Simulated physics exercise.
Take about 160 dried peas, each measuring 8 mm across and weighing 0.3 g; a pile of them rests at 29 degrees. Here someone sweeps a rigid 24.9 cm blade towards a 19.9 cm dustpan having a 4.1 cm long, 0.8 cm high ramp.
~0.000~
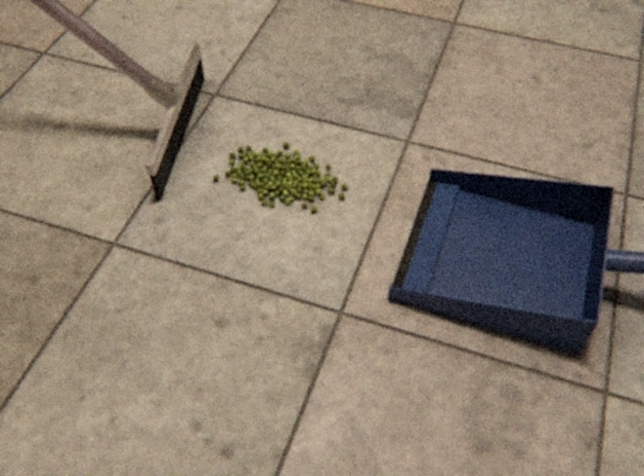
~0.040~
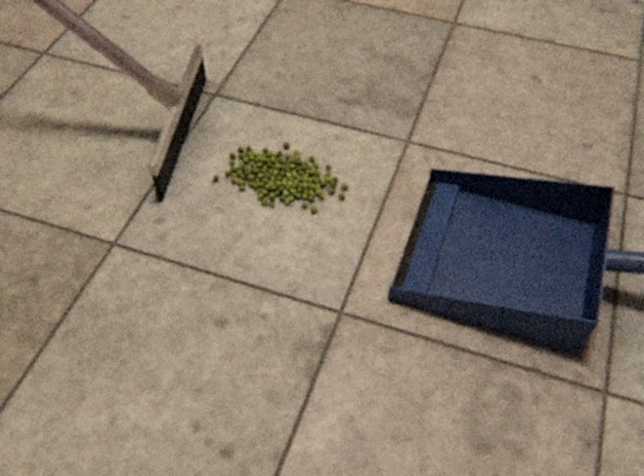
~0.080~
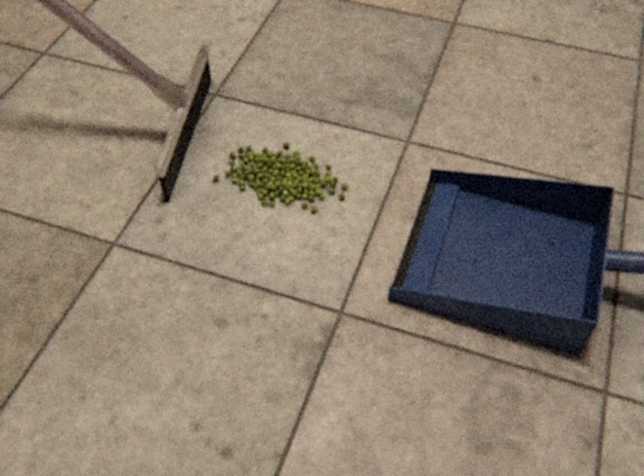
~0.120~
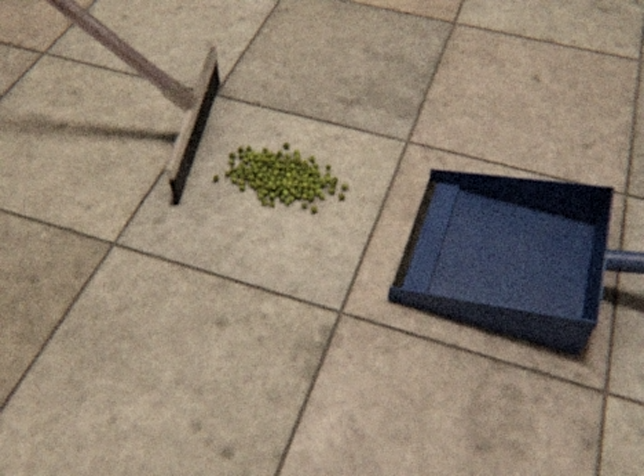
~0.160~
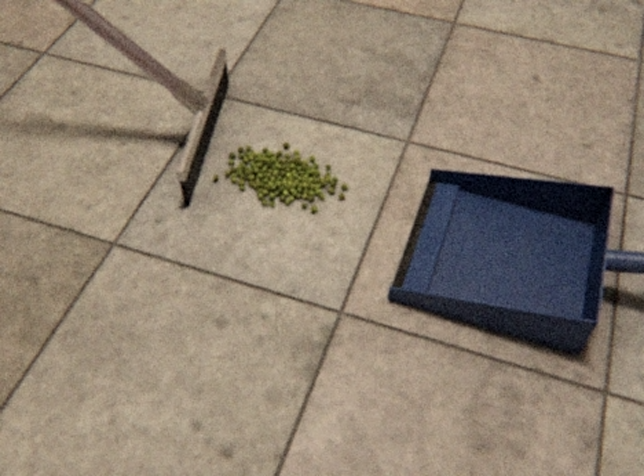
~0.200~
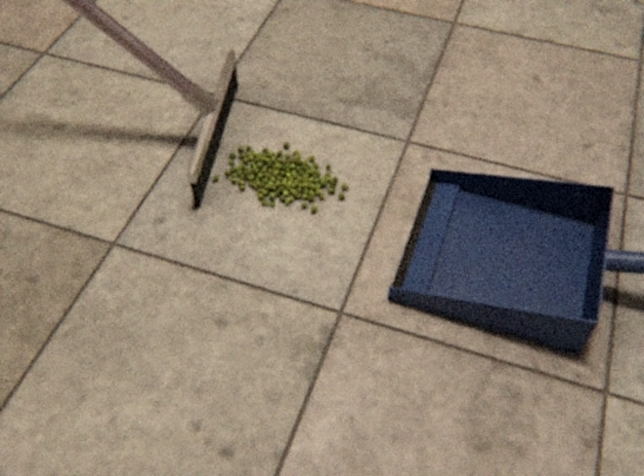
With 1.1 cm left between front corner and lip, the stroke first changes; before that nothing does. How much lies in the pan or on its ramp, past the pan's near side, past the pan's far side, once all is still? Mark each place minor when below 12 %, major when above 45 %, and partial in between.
In the pan or on its ramp - partial; past the pan's near side - minor; past the pan's far side - partial.
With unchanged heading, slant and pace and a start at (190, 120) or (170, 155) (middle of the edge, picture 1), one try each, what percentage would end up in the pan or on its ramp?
I'd put it near 15 per cent for the first and near 15 per cent for the second.
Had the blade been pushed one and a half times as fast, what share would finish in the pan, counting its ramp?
Some 20 %.
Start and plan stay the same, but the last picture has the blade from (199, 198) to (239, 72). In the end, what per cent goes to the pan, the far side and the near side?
Pan 0; far 25; near 0.
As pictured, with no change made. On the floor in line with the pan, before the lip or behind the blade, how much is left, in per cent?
Roughly 45 in a hundred.
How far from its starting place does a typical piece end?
It works out to some 20 cm.
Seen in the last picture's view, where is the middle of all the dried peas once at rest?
Centre at rest, approx.: (421, 195) px.
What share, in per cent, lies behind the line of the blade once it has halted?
Something like 5 per cent, roughly.
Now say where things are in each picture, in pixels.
The first frame shows blade from (152, 170) to (197, 52), moved 0.0 cm, 0 of the pieces shifted so far; middle of the pieces at (283, 174); pan at (512, 264).
The second frame shows blade from (154, 171) to (199, 53), moved 0.3 cm, 0 of the pieces shifted so far; middle of the pieces at (283, 174).
The third frame shows blade from (160, 172) to (205, 54), moved 1.2 cm, 0 of the pieces shifted so far; middle of the pieces at (283, 174).
The fourth frame shows blade from (171, 174) to (214, 55), moved 2.5 cm, 0 of the pieces shifted so far; middle of the pieces at (283, 174).
The fifth frame shows blade from (181, 176) to (223, 56), moved 4.0 cm, 0 of the pieces shifted so far; middle of the pieces at (283, 174).
The sixth frame shows blade from (192, 178) to (233, 58), moved 5.4 cm, 0 of the pieces shifted so far; middle of the pieces at (283, 174); pan at (512, 264). The blade's pace is about 0.36 m/s, heading 6 degrees away from the viewer's side.
After 0.55 s, middle of the blade 17 cm from the lip; 0 % over the lip, far side 15 %, near side 0 %.
After 0.78 s, middle of the blade 9 cm from the lip; 0 % over the lip, far side 25 %, near side 0 %.
Then, at 1.13 s, middle of the blade 4 cm from the lip; 25 % over the lip, far side 30 %, near side 0 %.
At rest (1.6 s), pan 25 %, near side 0 %, far side 30 %, in front of the lip or behind the blade 45 %.
